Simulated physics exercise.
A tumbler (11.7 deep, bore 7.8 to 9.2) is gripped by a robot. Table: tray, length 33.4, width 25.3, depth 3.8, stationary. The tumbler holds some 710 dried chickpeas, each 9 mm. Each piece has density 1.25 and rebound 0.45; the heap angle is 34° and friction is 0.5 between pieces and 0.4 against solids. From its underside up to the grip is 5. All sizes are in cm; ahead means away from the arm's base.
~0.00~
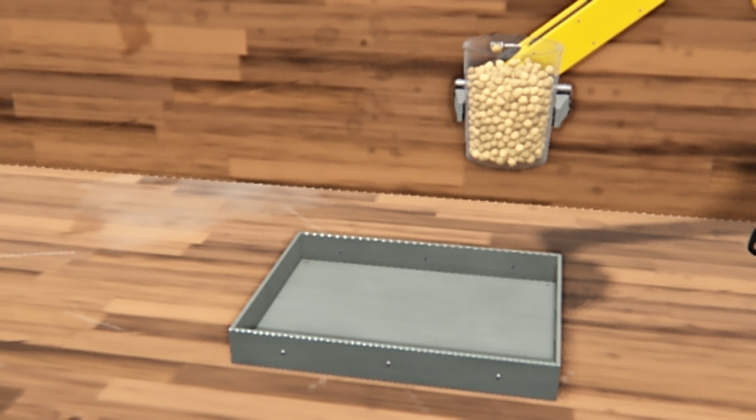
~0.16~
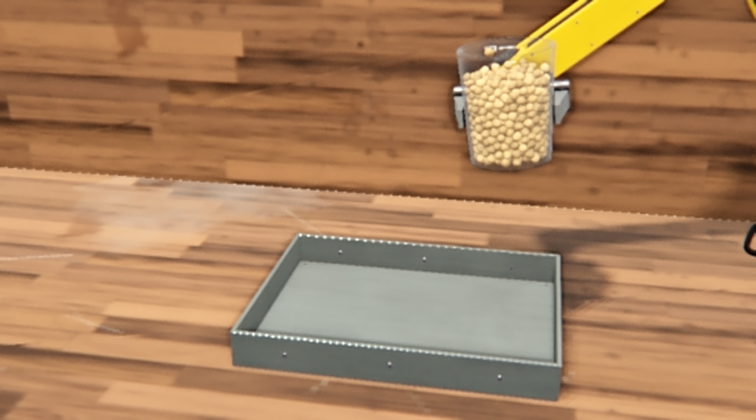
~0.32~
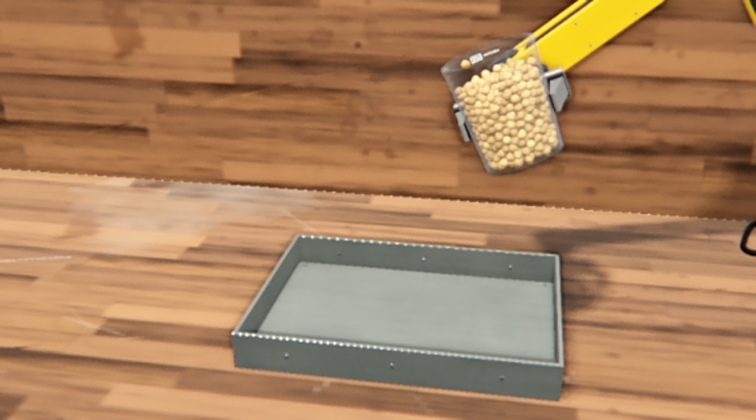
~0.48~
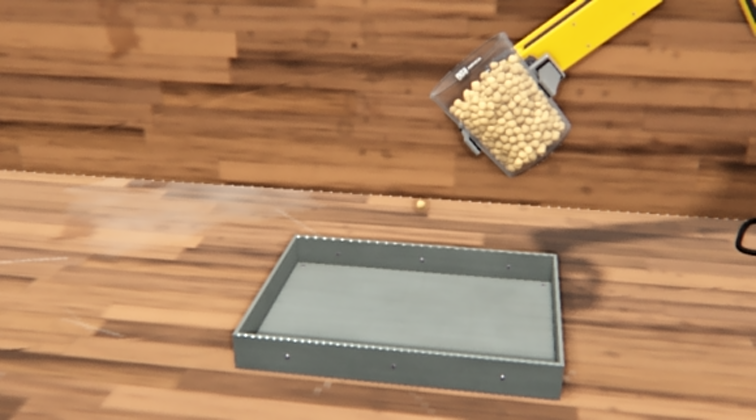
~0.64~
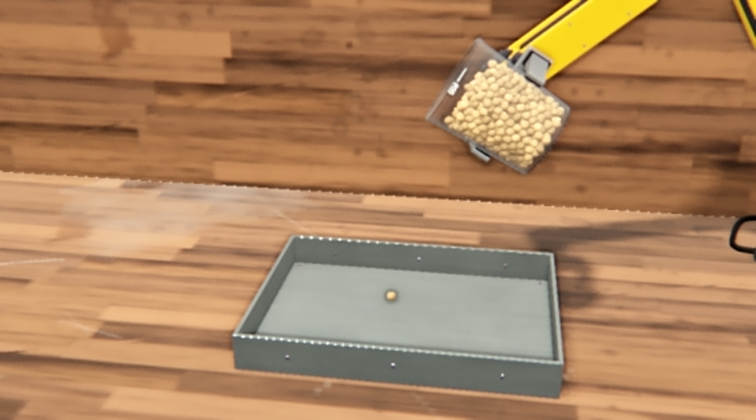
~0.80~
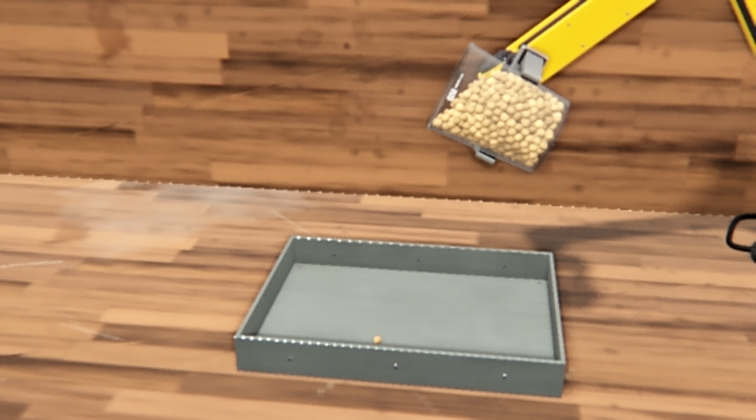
A yellow robot arm tilts a clear tumbler of chickpeas leftward, and one drops into a gray tray.
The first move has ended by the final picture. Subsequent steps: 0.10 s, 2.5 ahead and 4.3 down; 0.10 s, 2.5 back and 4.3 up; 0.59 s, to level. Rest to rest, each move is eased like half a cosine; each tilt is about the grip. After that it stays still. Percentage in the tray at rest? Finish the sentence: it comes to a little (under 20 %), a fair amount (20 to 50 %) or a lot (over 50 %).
It comes to a little.
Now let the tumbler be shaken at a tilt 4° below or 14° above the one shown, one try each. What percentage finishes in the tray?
About 5 per cent for the first try and 20 per cent for the second.
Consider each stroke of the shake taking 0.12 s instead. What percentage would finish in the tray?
In that case around 5 per cent.
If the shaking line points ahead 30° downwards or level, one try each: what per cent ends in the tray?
Near 15 and 30 percent respectively.
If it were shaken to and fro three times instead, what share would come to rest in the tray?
15 %.
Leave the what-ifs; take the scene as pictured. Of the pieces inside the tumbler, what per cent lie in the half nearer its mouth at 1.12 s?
Around 40 percent.
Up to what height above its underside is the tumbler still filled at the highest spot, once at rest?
Around 11.5 centimetres above the underside.
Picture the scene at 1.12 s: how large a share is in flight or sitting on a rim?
Estimated fraction: Near 5 %.
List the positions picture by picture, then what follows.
The first frame shows the tumbler middle at (509, 104), level; upper third of the load around (511, 85), from x 470 to 550, top at y 50; 714 in the tumbler.
The second frame shows the tumbler middle at (508, 106), tilted 6° forward; upper third of the load around (510, 86), from x 470 to 545, top at y 50.
The third frame shows the tumbler middle at (507, 107), tilted 22° forward; upper third of the load around (508, 89), from x 460 to 555, top at y 60.
The fourth frame shows the tumbler middle at (504, 109), tilted 43° forward; upper third of the load around (506, 92), from x 420 to 560, top at y 60; 713 in the tumbler, 1 in flight or on a rim.
The fifth frame shows the tumbler middle at (501, 111), tilted 59° forward; upper third of the load around (501, 94), from x 390 to 560, top at y 65; 713 in the tumbler, 1 in the tray.
The sixth frame shows the tumbler middle at (501, 112), tilted 65° forward; upper third of the load around (507, 98), from x 375 to 560, top at y 75; 713 in the tumbler, 1 in the tray.
After 1.12 s, tilted 59° forward, highest piece 29 above the table; 675 in the tumbler, 3 in the tray, 36 in flight or on a rim.
After 1.43 s, tilted 11° forward, highest piece 32 above the table; 665 in the tumbler, 46 in the tray, 1 on the table or floor, 2 in flight or on a rim.
After 1.79 s, level, highest piece 32 above the table; 665 in the tumbler, 48 in the tray, 1 on the table or floor.
After 2.84 s, level, highest piece 32 above the table; 665 in the tumbler, 48 in the tray, 1 on the table or floor.
In the end, 665 in the tumbler, 48 in the tray, 1 on the table or floor. That is 7 % in the tray.
